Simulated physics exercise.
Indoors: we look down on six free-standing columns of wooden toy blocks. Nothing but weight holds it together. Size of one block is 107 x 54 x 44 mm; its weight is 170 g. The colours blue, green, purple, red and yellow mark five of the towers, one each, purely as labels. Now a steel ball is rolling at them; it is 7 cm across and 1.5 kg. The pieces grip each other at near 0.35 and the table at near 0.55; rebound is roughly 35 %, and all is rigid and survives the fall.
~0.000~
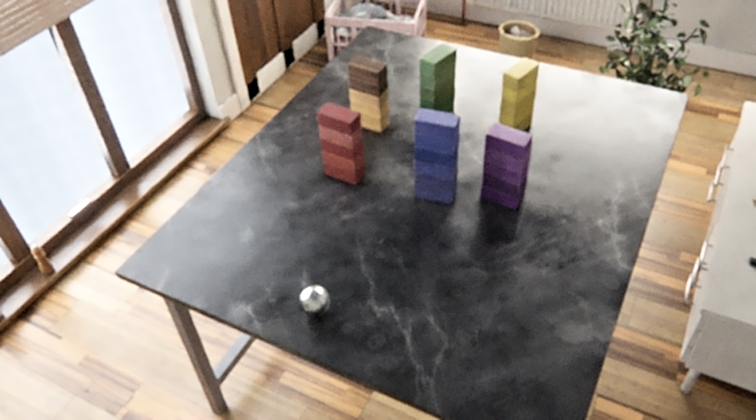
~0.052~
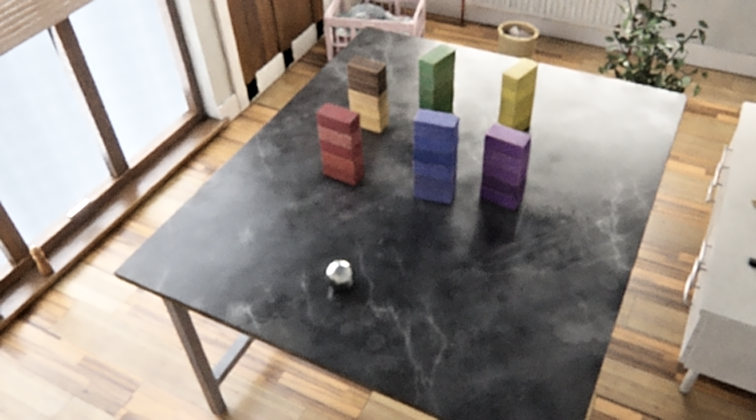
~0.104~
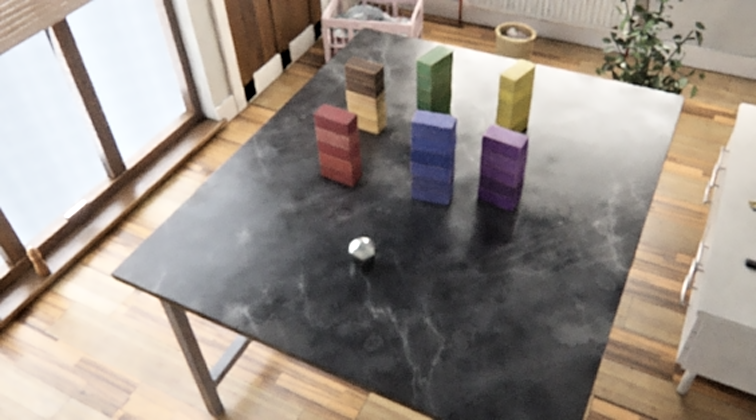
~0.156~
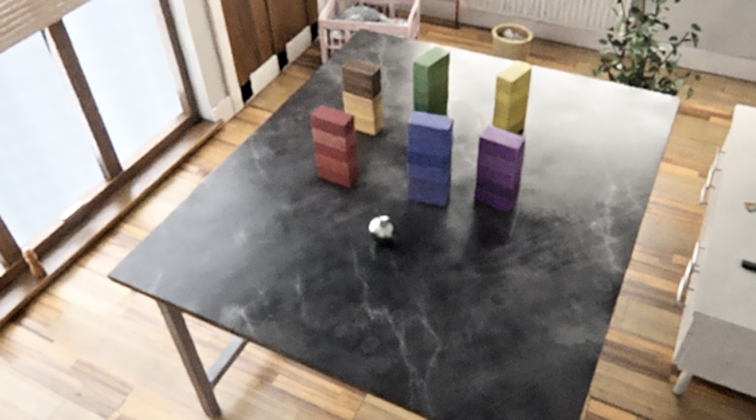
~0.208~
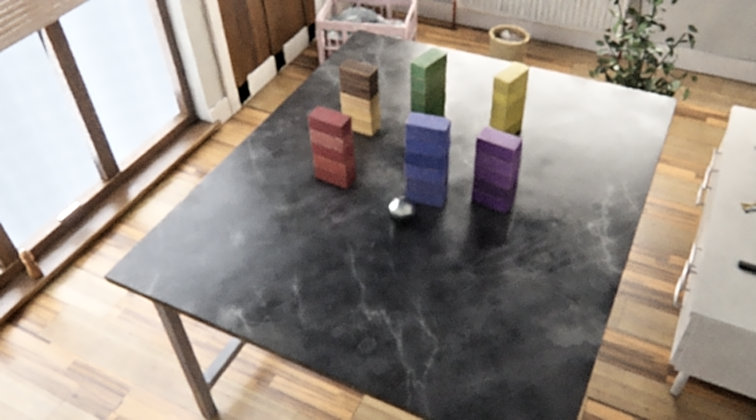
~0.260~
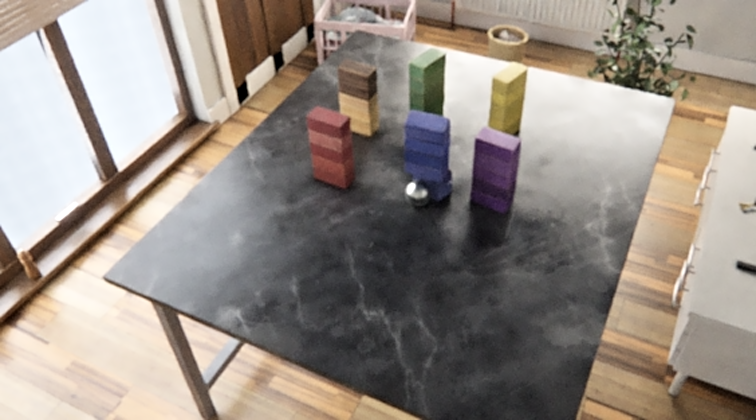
In the video, a small silvery ball rolls diagonally up and right across a dark marbled table on which six block columns stand, then strikes the base of the blue column, whose blocks shift and lean slightly.
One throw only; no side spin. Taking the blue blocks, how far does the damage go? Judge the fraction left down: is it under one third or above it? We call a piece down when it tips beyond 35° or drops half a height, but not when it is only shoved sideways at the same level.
It is above one third.
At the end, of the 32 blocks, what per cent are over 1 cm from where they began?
I make it 35 per cent.
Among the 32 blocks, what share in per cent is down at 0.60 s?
By that time it is 10 percent.
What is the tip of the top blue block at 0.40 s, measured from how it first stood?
At that moment, roughly 40 degrees.
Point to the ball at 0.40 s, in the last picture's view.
You'll find it near (455, 159).
After 0.40 s, ball still moving; 4 of the 6 blue blocks down (4 of 32 in all colours); top blue block leaning 37°, 8 cm lower.
After 0.60 s, ball still moving; 4 of the 6 blue blocks down (4 of 32 in all colours); top blue block on its side; top yellow block shifted 21 mm.
At rest (1.3 s), ball rolling away; 4 of the 6 blue blocks down (4 of 32 in all colours); top blue block upside down; top yellow block shifted 7 cm. That is 67 per cent. As the last picture would show them, middles, top blue block near (372, 239), top yellow block near (522, 68).
